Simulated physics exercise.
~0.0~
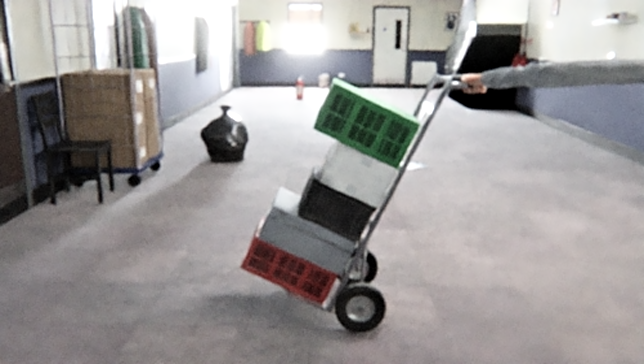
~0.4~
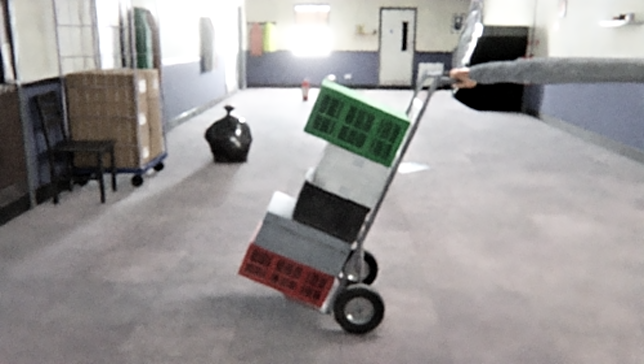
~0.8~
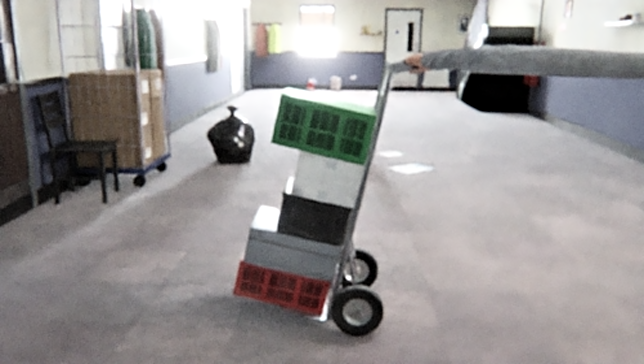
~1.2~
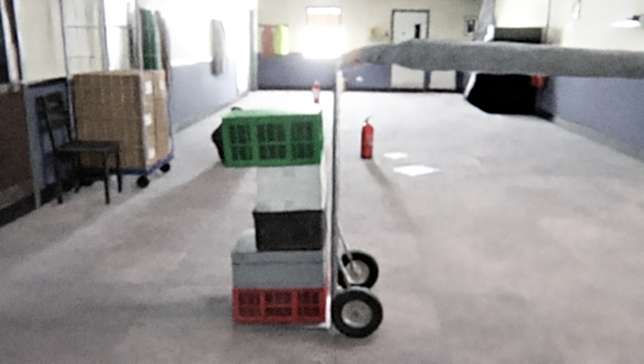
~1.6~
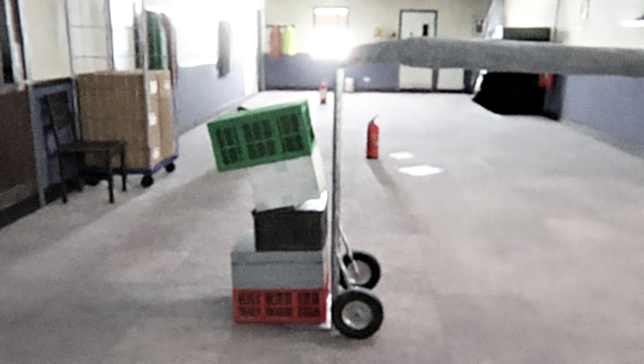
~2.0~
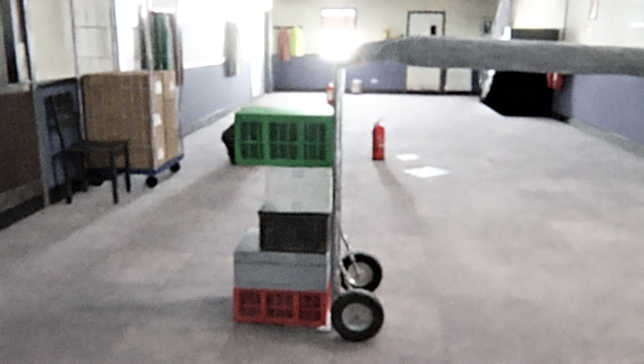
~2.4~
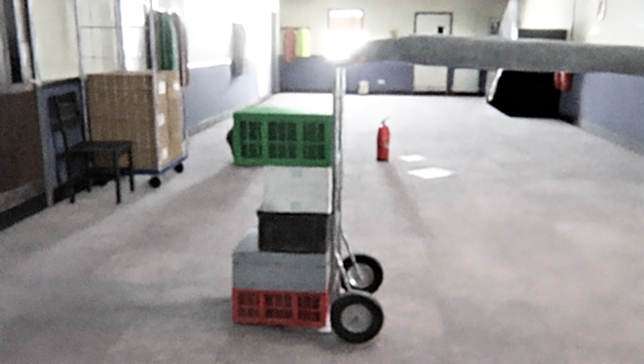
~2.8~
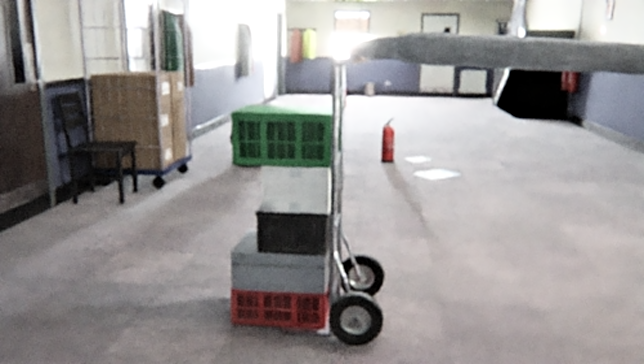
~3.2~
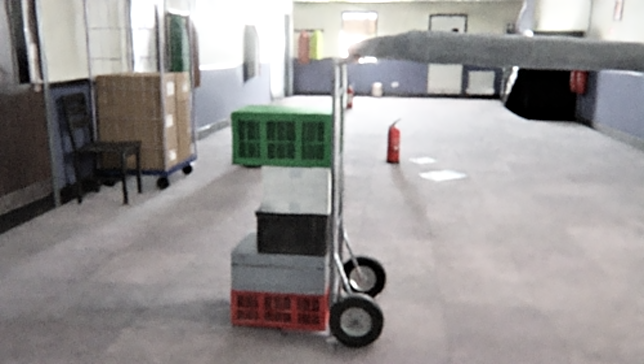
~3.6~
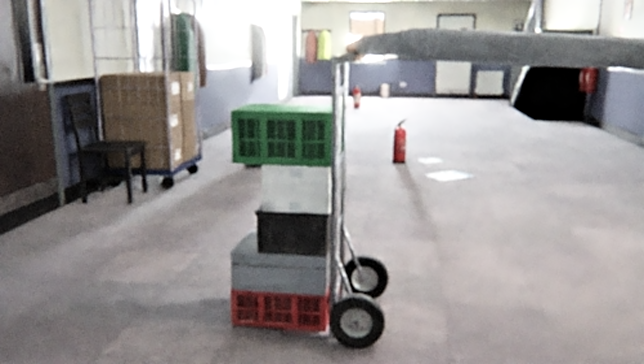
A sack truck leans back toward the right in a wide, pale-floored hall, seen from the side, held by a grey-sleeved arm reaching in from the right. It carries a red crate at the bottom, then a grey box, a black tote, a white parcel and a green crate on top, with boxed goods, a chair and a black bag behind to the left. The arm swings the truck upright until it stops. The green crate and white parcel tip left, then settle back. At the end all five items stand stacked on the upright truck.
